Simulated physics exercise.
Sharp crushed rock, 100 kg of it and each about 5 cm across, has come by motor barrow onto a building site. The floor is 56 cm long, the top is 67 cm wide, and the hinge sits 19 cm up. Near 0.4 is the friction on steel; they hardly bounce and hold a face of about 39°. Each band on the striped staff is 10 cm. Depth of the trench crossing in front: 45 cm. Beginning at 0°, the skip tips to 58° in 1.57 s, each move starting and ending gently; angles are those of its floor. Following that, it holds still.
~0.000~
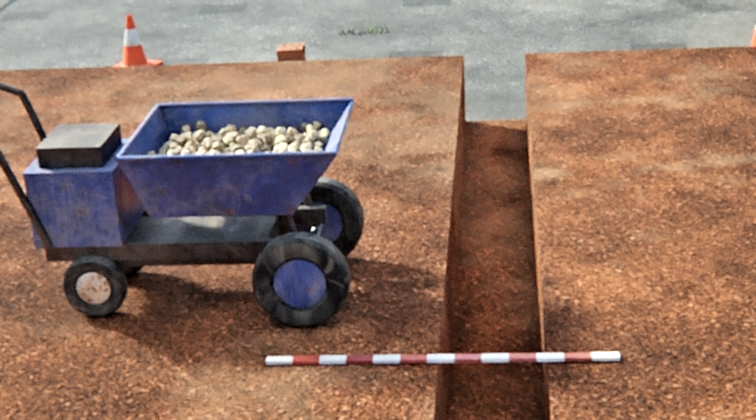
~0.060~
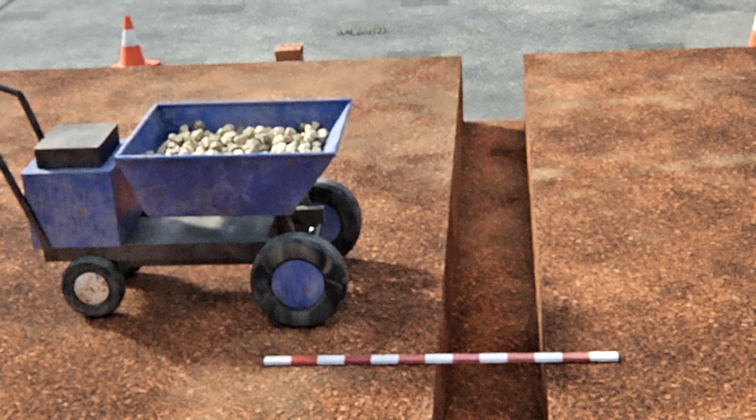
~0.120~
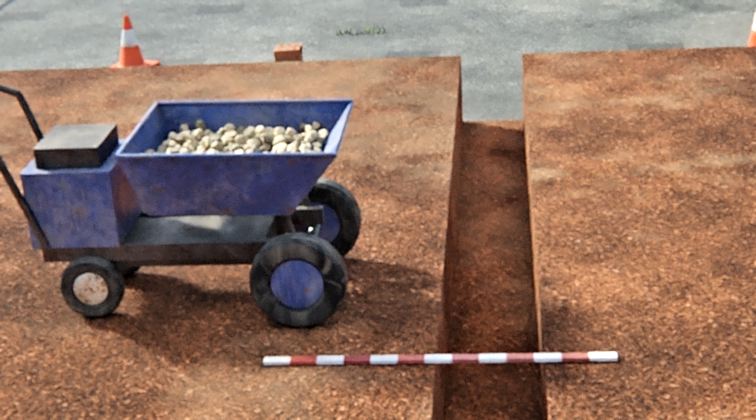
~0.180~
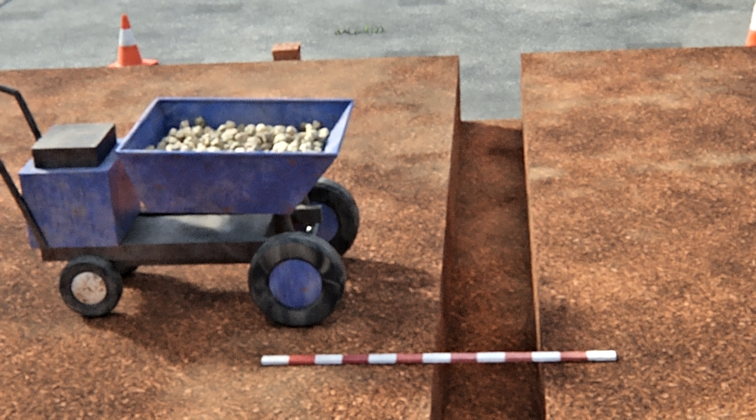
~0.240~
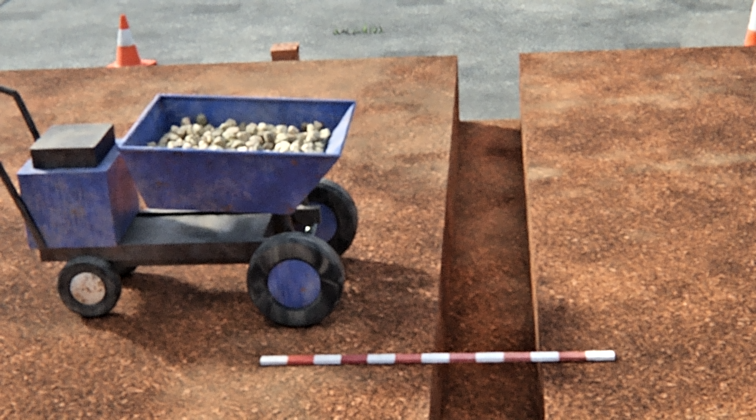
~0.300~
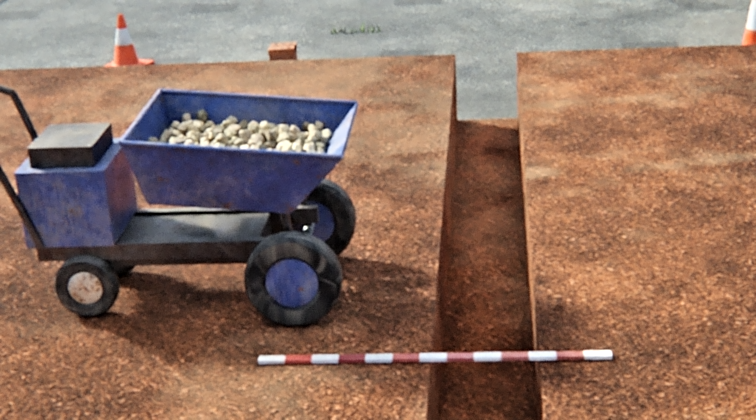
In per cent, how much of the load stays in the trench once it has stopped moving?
I would say about 18 per cent.
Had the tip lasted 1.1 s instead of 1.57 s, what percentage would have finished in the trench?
It'd be some 20 per cent.
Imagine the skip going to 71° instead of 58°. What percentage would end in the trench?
Roughly 90 per cent would end in the trench.
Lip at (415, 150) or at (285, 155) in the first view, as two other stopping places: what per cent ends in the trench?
From the first place around 10 per cent, from the other around 5.
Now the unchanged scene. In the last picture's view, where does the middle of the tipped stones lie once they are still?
The tipped stones centre close to (492, 386).
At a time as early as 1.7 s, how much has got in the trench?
Something like 0 in a hundred.
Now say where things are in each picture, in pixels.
In the first picture, the skip is at 0°, its lip at (336, 154); the top of the load is at (243, 138).
The second picture shows lip at (335, 154), floor tilted 0°, highest stones at (241, 138); the stones move at 0.1 m/s on average.
The third picture shows lip at (336, 155), floor tilted 1°, highest stones at (242, 138); the stones move at 0.1 m/s on average.
The fourth picture shows lip at (337, 155), floor tilted 2°, highest stones at (231, 136); the stones move at 0.2 m/s on average.
The fifth picture shows lip at (339, 156), floor tilted 4°, highest stones at (215, 134); the stones move at 0.2 m/s on average.
In the sixth picture, the skip is at 6°, its lip at (342, 157); the top of the load is at (198, 130); the stones move at 0.3 m/s on average.
After 1.2 s the floor is at 49°; 100 % in the skip; the foremost stones are at (395, 205).
After 1.7 s the floor is at 58°; 98 % in the skip, 2 % in the trench; the foremost stones are at (465, 257).
After 2.0 s the floor is at 58°; 92 % in the skip, 8 % in the trench; the foremost stones are at (527, 394).
After 4.0 s the floor is at 58°; 82 % in the skip, 18 % in the trench; the foremost stones are at (531, 395).
